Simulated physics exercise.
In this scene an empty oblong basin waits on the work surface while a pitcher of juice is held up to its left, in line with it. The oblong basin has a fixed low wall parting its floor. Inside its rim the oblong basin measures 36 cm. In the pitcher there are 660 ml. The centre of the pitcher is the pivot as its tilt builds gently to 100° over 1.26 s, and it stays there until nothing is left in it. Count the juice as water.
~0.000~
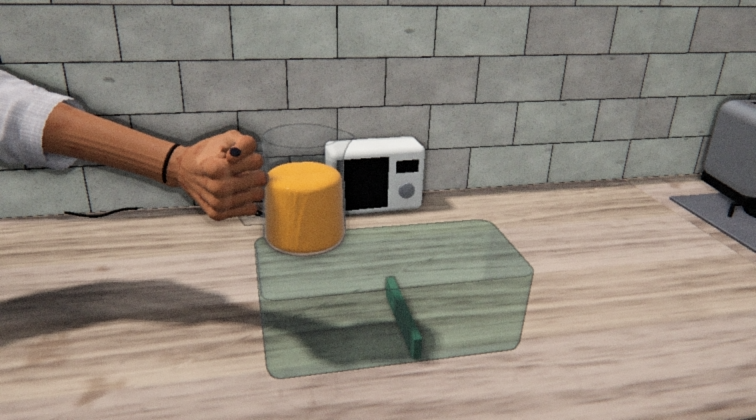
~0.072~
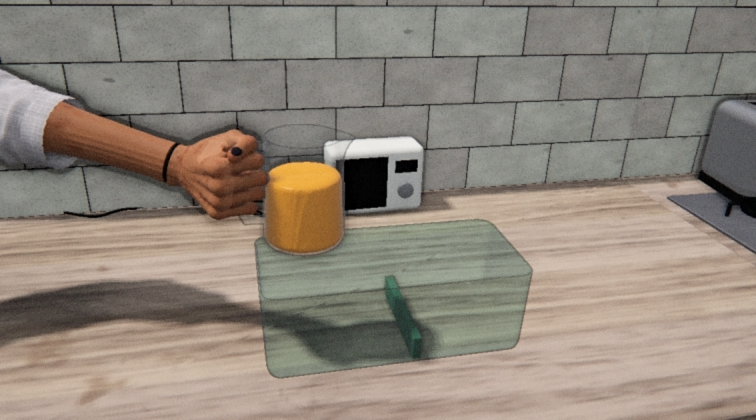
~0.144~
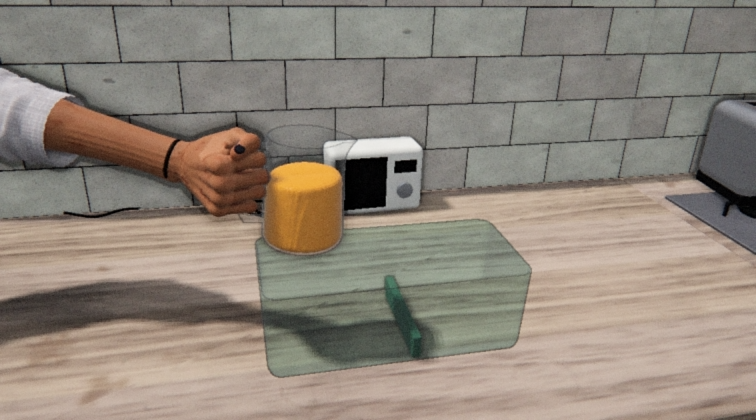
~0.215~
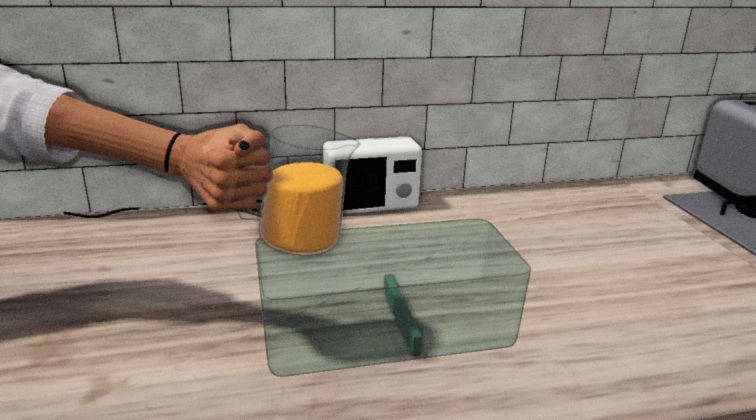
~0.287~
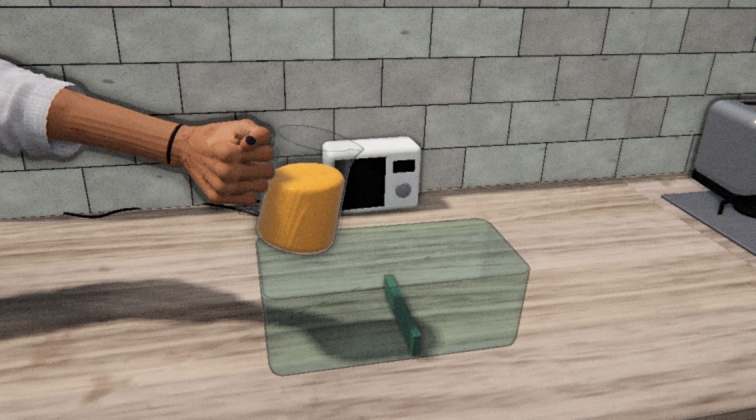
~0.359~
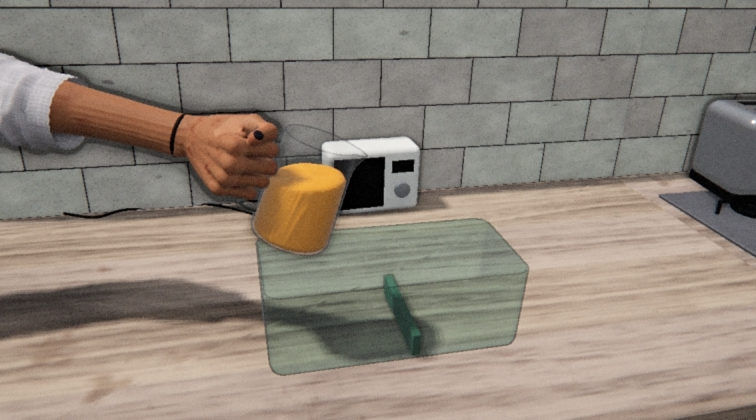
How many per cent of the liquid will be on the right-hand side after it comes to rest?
Some 62 per cent will be on the right-hand side.
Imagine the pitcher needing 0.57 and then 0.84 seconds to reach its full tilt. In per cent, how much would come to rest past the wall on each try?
55 then 60 %.
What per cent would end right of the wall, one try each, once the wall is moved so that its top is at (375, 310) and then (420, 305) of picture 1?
Some 95 in a hundred, then some 15 in a hundred.
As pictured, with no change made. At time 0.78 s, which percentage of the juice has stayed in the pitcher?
96 %.
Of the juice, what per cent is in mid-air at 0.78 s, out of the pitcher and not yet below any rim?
Share: Roughly 4 per cent.
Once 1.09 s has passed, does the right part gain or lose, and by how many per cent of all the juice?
It goes higher by about 36 %.
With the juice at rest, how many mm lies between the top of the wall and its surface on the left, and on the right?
Measured: Left around 26 mm, right around 18 mm.
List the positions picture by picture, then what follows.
It leans 0°; its right rim is at (354, 135); the juice meets the walls at (265, 175) and (340, 172); the oblong basin's rim runs from (257, 268) to (512, 246); the wall's top is at (403, 307), in the first picture.
It leans 1°; its right rim is at (355, 136); the juice meets the walls at (266, 176) and (340, 172), in the second picture.
It leans 3°; its right rim is at (357, 138); the juice meets the walls at (266, 177) and (341, 172), in the third picture.
It leans 7°; its right rim is at (360, 142); the juice meets the walls at (267, 178) and (342, 172), in the fourth picture.
It leans 12°; its right rim is at (364, 147); the juice meets the walls at (268, 178) and (343, 173), in the fifth picture.
It leans 19°; its right rim is at (368, 154); the juice meets the walls at (266, 186) and (345, 174), in the sixth picture.
After 0.78 s the tilt is 68° and 95 per cent is still to pour, 0 is left of the wall and 0 right of it.
After 1.09 s the tilt is 95° and 50 per cent is still to pour, 8 is left of the wall and 26 right of it.
After 1.41 s the tilt is 100° and 13 per cent is still to pour, 23 is left of the wall and 59 right of it.
After 1.76 s the tilt is 100° and 2 per cent is still to pour, 35 is left of the wall and 61 right of it.
In the end 38 per cent lies left of the wall, 62 right of it and 0 outside.
